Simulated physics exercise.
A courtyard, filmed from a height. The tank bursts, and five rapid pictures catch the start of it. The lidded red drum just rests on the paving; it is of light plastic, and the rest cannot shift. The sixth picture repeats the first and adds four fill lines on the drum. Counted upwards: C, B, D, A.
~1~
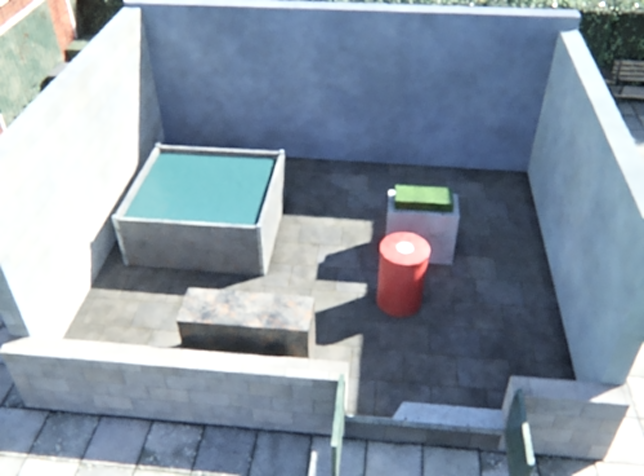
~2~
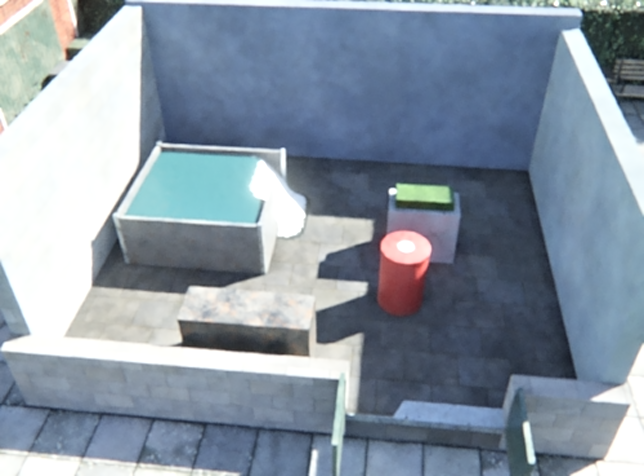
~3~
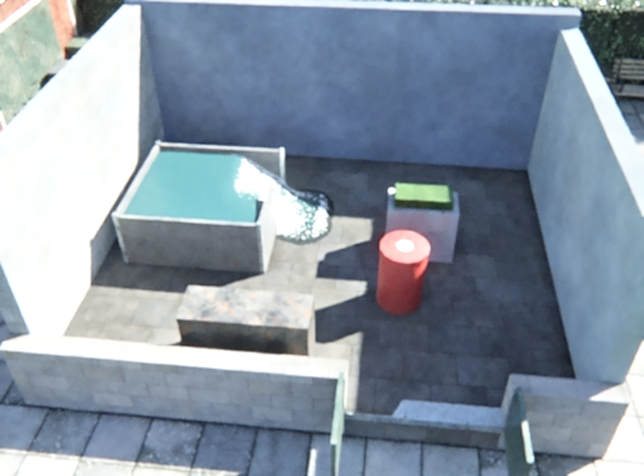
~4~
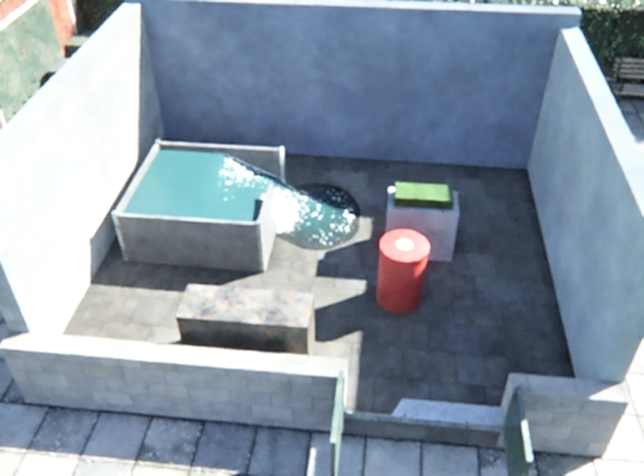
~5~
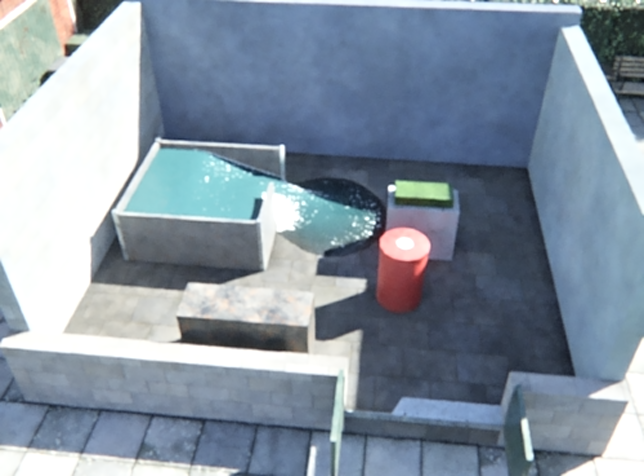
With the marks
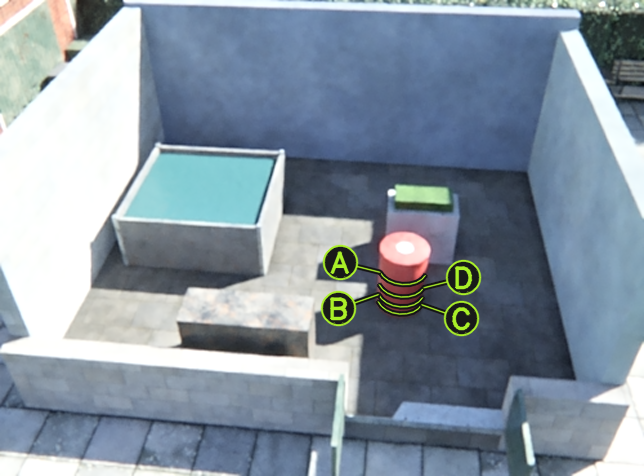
In a walled yard, water pours from a raised tank and spreads across the paved ground.
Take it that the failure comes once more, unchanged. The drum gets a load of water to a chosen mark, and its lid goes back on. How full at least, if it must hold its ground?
That is mark B.
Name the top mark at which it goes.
The answer is C.
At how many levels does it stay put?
Three of them.
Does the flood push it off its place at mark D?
No, not at all.
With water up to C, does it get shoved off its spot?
Yes, that goes wrong.
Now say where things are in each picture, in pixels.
Lid of the red drum at (404, 248); tank full, its middle at (205, 188); open gate at (428, 372).
Water covers 2 % of the ground and is seen nearest the drum at (302, 199).
Water covers 4 % of the ground and is seen nearest the drum at (314, 198).
Water covers 6 % of the ground and is seen nearest the drum at (348, 202).
Lid of the red drum at (404, 244); water covers 9 % of the ground and is seen nearest the drum at (357, 245).
On the marked copy, A at (402, 284); B at (400, 306); C at (399, 314); D at (401, 297); from the bottom up C, B, D, A.
Choosing A, it does not move.
Choosing B, it does not move.
Choosing C, it is pushed about its own width away.
Choosing D, it does not move.
